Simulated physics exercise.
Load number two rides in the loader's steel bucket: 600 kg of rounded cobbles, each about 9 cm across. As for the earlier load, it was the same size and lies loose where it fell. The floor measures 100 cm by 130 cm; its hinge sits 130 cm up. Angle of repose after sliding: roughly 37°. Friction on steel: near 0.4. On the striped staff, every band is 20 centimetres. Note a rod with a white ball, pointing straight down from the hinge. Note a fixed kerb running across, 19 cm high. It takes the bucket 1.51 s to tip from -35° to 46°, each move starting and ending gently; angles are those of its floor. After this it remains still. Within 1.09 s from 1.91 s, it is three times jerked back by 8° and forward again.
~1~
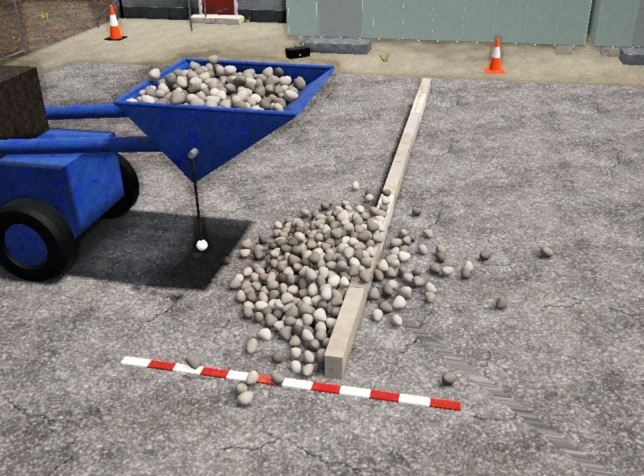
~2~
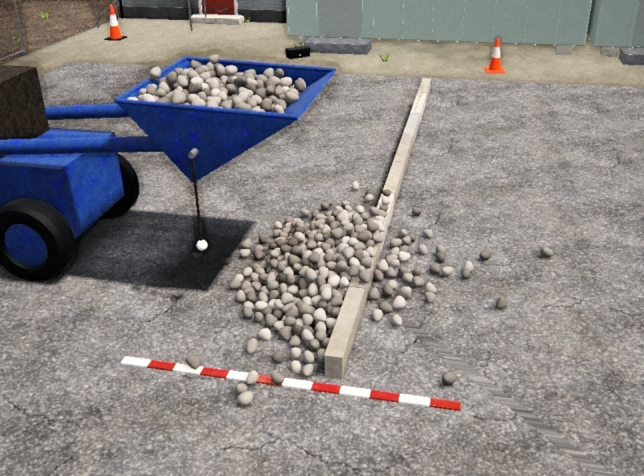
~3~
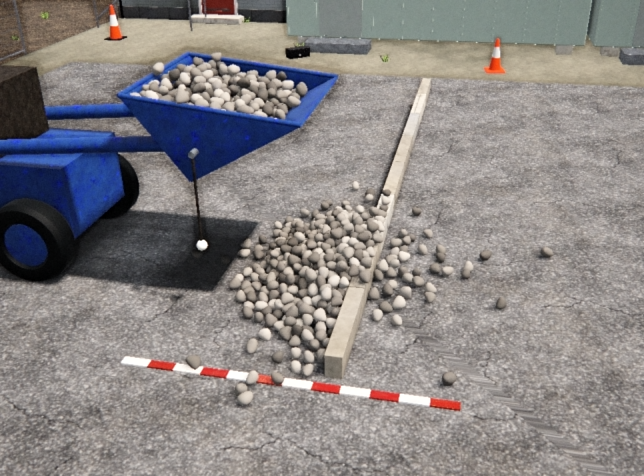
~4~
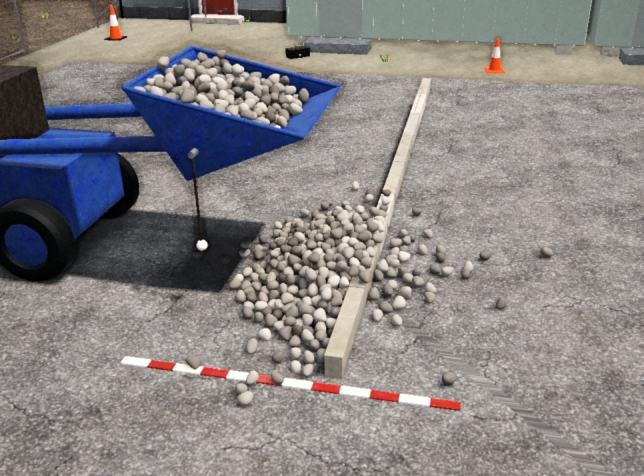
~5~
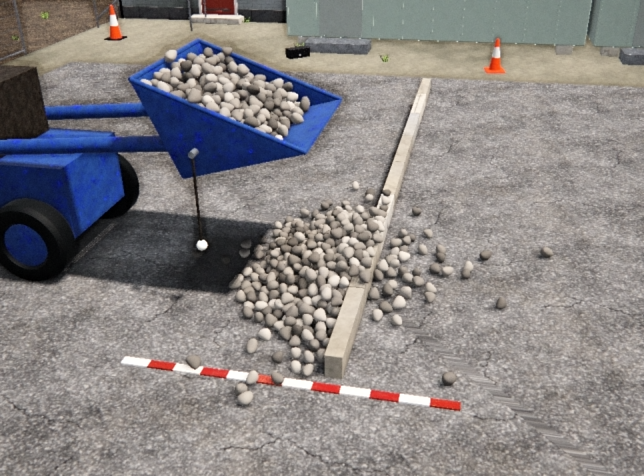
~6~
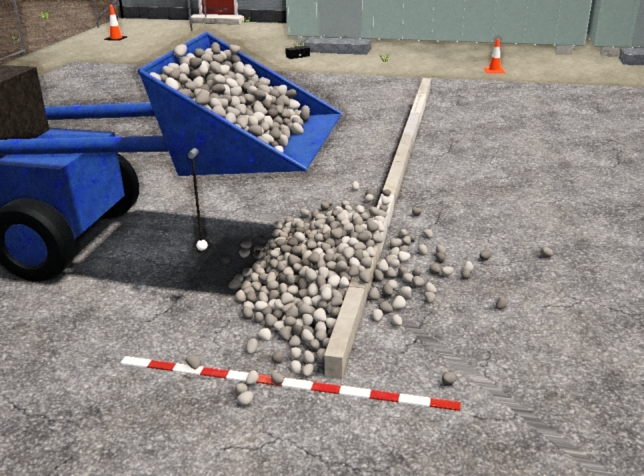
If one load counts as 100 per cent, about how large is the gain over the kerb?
Around 21 per cent.
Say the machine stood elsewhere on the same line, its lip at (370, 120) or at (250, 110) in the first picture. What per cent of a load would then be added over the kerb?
Roughly 90 and 0 per cent, in that order.
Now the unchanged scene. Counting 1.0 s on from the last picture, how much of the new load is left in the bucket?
It holds some 30 per cent.
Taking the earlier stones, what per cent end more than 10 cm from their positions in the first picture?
Roughly 25 % of them.
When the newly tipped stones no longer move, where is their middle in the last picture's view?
They come to rest centred about (317, 252).
Then, 0.5 s after the last picture the floor is at 33°; in per cent of one load, 98 in the bucket, 94 on this side of the kerb, 8 over the kerb; the foremost stones are at (476, 279).
Then, 1.0 s after the last picture the floor is at 46°; in per cent of one load, 29 in the bucket, 161 on this side of the kerb, 10 over the kerb; the foremost stones are at (476, 279).
Then, 2.8 s after the last picture the floor is at 46°; in per cent of one load, 0 in the bucket, 171 on this side of the kerb, 29 over the kerb; the foremost stones are at (508, 286).
Then, 5.6 s after the last picture the floor is at 46°; in per cent of one load, 0 in the bucket, 171 on this side of the kerb, 29 over the kerb; the foremost stones are at (508, 286). Net gain over the kerb, 21.
